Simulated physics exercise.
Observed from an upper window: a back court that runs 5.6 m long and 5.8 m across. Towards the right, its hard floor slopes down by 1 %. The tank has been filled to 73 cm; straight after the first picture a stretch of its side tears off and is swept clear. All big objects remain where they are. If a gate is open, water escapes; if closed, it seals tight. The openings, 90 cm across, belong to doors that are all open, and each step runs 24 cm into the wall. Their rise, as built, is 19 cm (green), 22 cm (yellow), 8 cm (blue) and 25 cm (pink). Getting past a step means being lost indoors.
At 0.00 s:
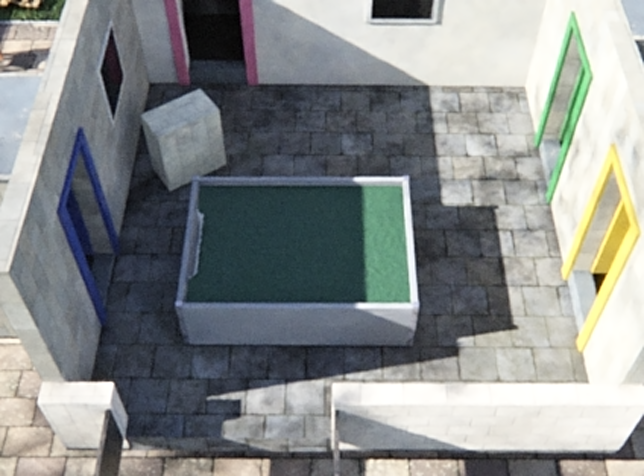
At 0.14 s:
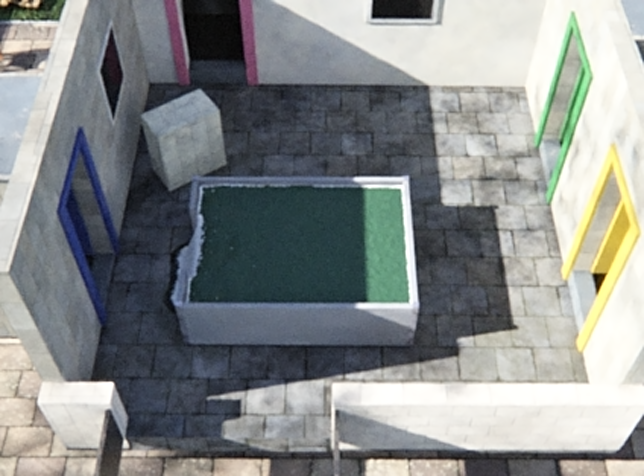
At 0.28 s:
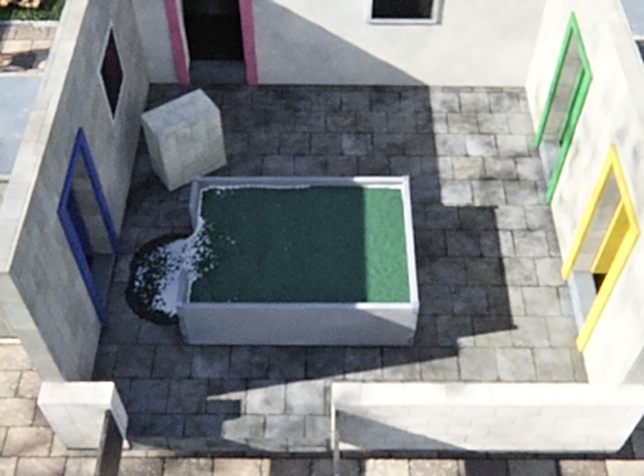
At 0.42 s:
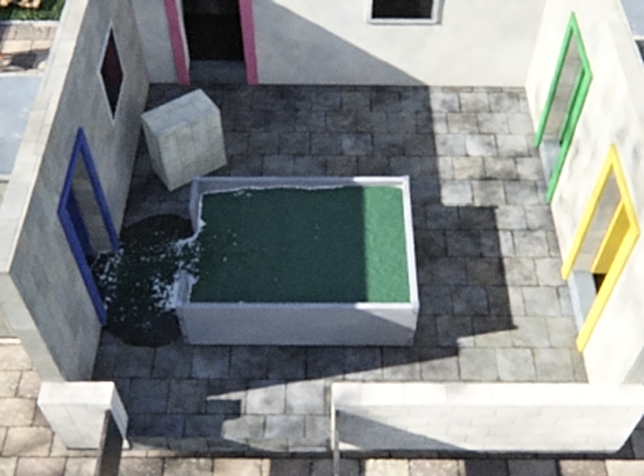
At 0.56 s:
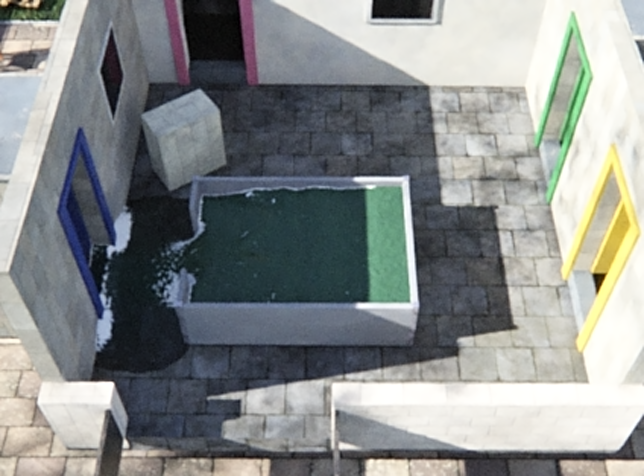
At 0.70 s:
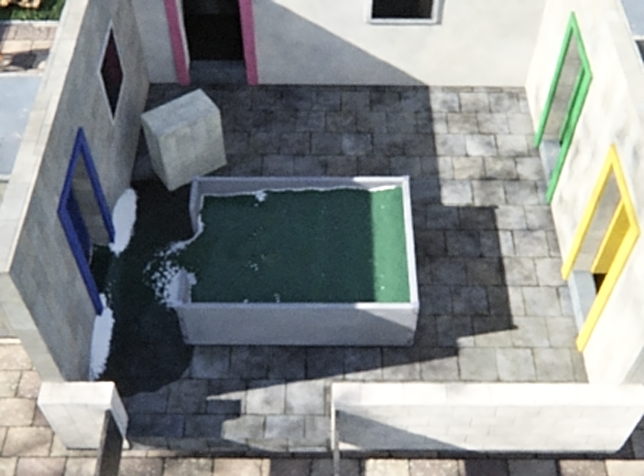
Green water broke through the left side of a pale tank in a walled court, poured foaming onto the paving, then reached the wall by the blue doorway and spread along its foot.
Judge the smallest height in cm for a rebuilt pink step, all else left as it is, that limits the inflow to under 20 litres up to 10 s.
Roughly 9 cm at the least.
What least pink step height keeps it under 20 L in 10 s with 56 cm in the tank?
Roughly 6.5 centimetres would do it.
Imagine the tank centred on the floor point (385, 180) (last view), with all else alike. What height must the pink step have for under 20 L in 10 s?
Minimum: Approx. 22 cm.
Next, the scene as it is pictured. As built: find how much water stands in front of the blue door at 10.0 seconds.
Roughly 12.5 cm deep.
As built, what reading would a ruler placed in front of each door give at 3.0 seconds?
Centimetres: Green = 0, yellow = 0, blue = 26, pink = 14.
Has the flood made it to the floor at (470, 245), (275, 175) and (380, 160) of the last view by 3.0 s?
In the order asked: Untouched, soaked, untouched.
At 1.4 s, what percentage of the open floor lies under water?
Wet share: Around 15 %.
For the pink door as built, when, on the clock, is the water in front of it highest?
Near 2.8 seconds.
After 1.4 s water covers 15 % of the floor, deepest (40 cm) near (116, 262); it has not reached the pink door.
After 3.0 s water covers 40 % of the floor, deepest (30 cm) near (116, 262); 14 cm at the pink door, 0 litres in over its 25 cm step.
After 10.0 s water covers 100 % of the floor, deepest (13 cm) near (111, 285); 6 cm at the pink door, 0 litres in over its 25 cm step.
At the pink door as built, the water arrived by 2.0 s and peaked near 14 cm at 2.8 s.
With a step of 7.5 cm, 35 litres would have come in within the 10 s; with 10 cm, 14 litres. So under 20 litres takes about 9 cm.
